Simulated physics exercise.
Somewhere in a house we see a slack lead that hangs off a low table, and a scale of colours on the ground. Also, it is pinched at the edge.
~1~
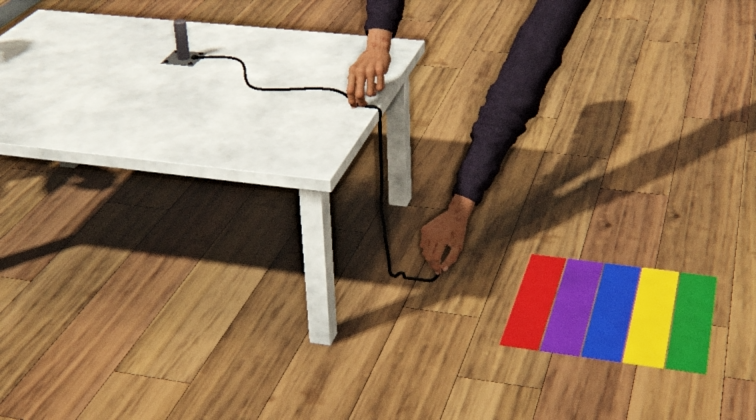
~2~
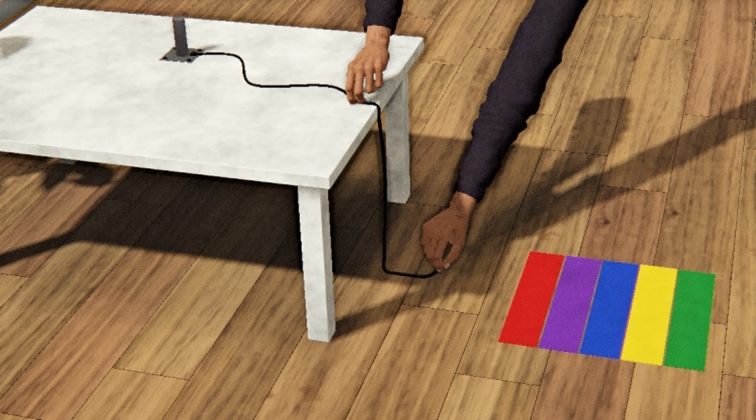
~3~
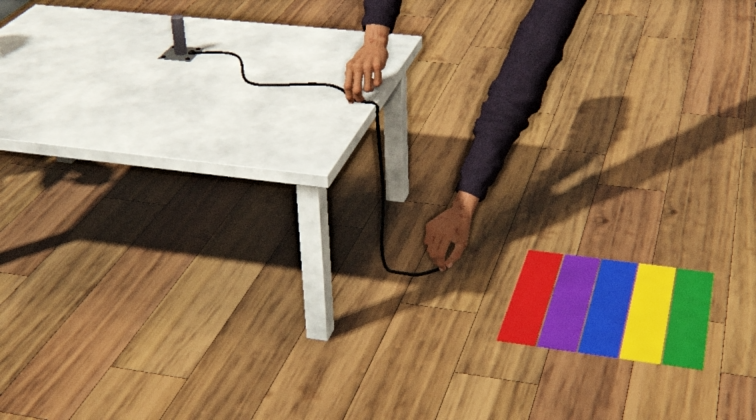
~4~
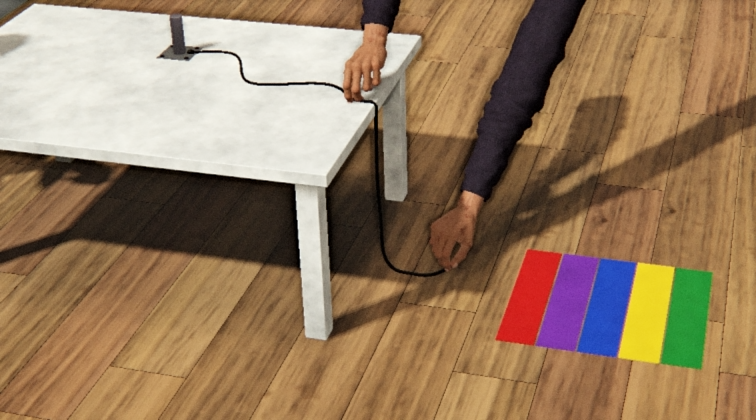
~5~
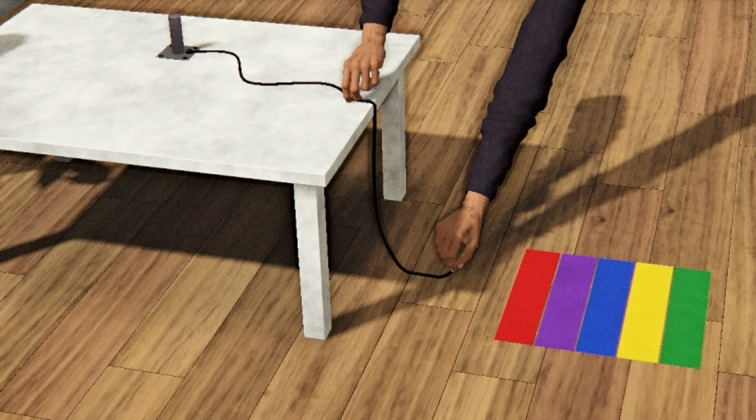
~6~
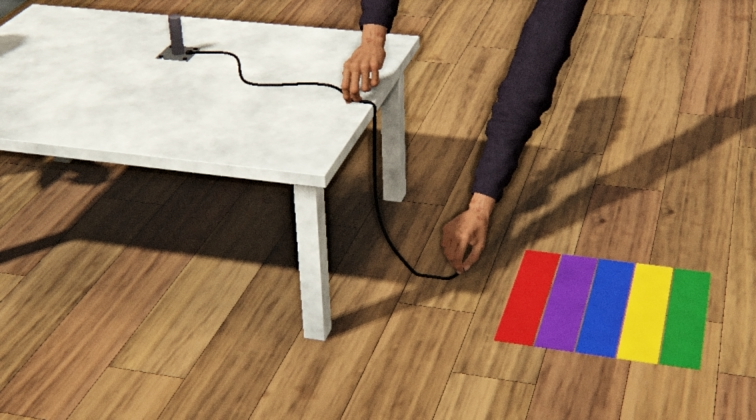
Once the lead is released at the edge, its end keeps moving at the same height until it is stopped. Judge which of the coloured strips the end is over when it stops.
It is over the blue strip.
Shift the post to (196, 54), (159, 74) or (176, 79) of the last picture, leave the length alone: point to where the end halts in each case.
(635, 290), (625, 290) and (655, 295), in that order.
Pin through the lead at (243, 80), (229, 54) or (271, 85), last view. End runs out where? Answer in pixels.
Readings in order - (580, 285), (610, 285), (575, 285).
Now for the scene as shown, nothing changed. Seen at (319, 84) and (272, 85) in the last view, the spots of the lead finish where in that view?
At (346, 92) for the first, at (307, 83) for the second.
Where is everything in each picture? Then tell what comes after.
The first frame shows end (441, 269); red (525, 330); purple (564, 335); blue (605, 341); yellow (646, 346); green (689, 352).
The second frame shows end (442, 266); lead through (229, 55) (249, 83) (323, 86) (378, 114) (385, 190) (384, 260).
The third frame shows end (445, 266).
The fourth frame shows end (451, 266); lead through (226, 53) (246, 81) (321, 84) (376, 112) (378, 188) (386, 259).
The fifth frame shows end (456, 266).
The sixth frame shows end (463, 268); lead through (225, 53) (245, 82) (319, 84) (374, 113) (375, 188) (401, 258).
Early on, end near (548, 279); over red.
Midway, end near (591, 285); over blue.
At the end of the slack, end near (614, 288); over blue. It gets as far as the blue strip.
